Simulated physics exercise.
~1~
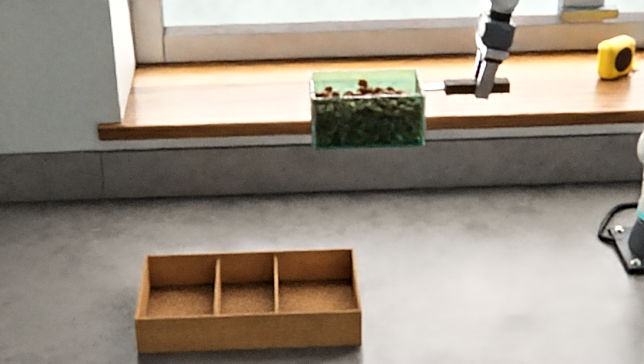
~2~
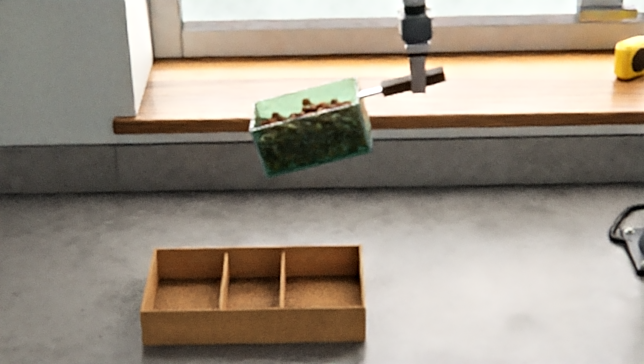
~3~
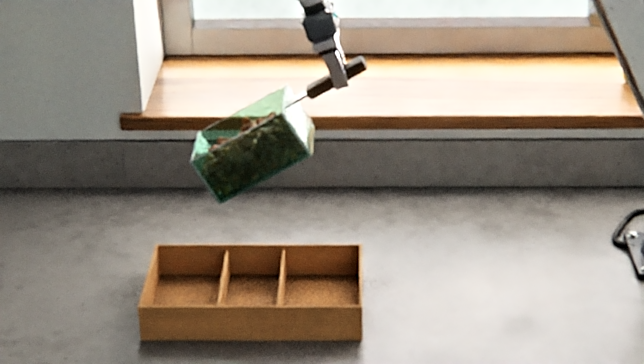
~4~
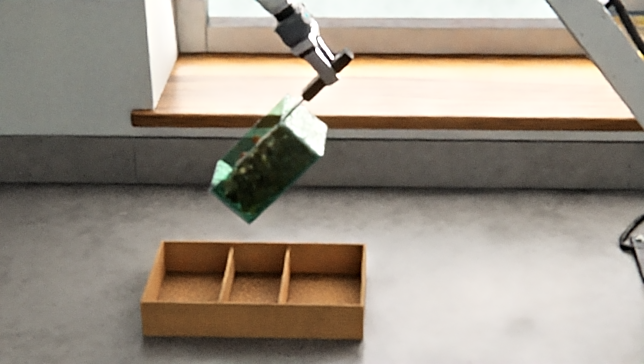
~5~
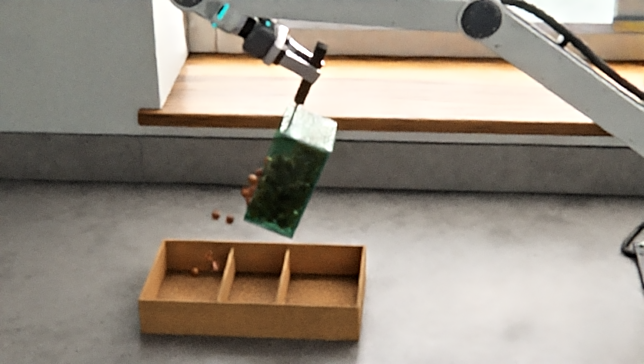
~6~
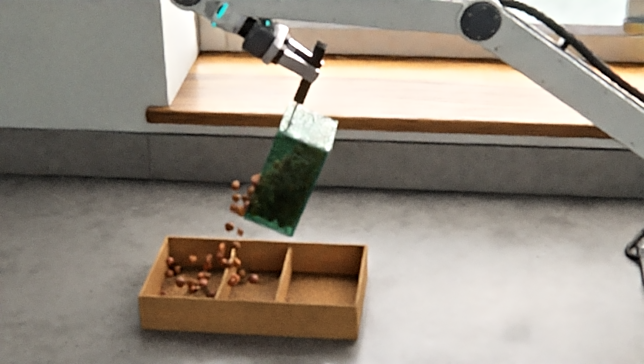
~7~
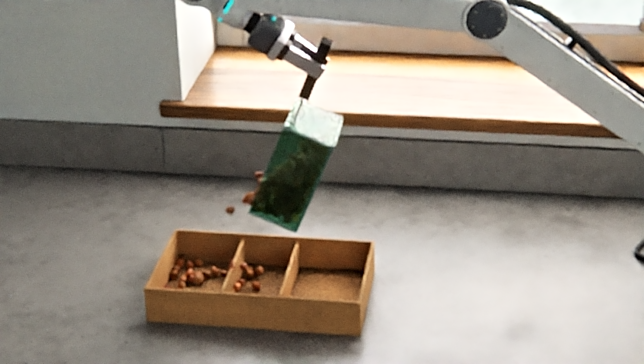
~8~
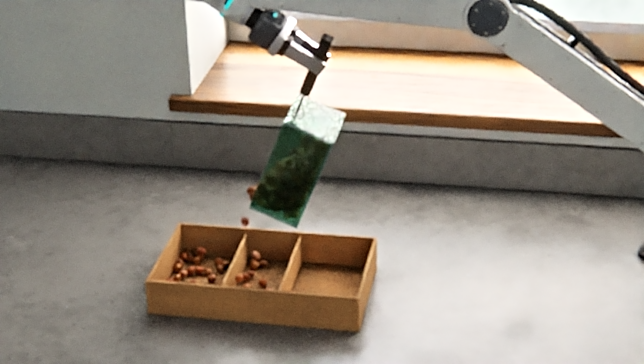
A robot arm carries a clear green-tinted box of hazelnuts leftward past a windowsill, above an open brown crate split into three parts. As it travels, the box tips steadily, its left end dropping lower and lower. Once it is steeply tilted over the crate, the arm holds it there and the first nuts tumble from its lower end. More follow, landing in the left part and then also in the middle one. The flow thins to a few nuts, leaving the right part empty and most of the load still inside the tilted box.
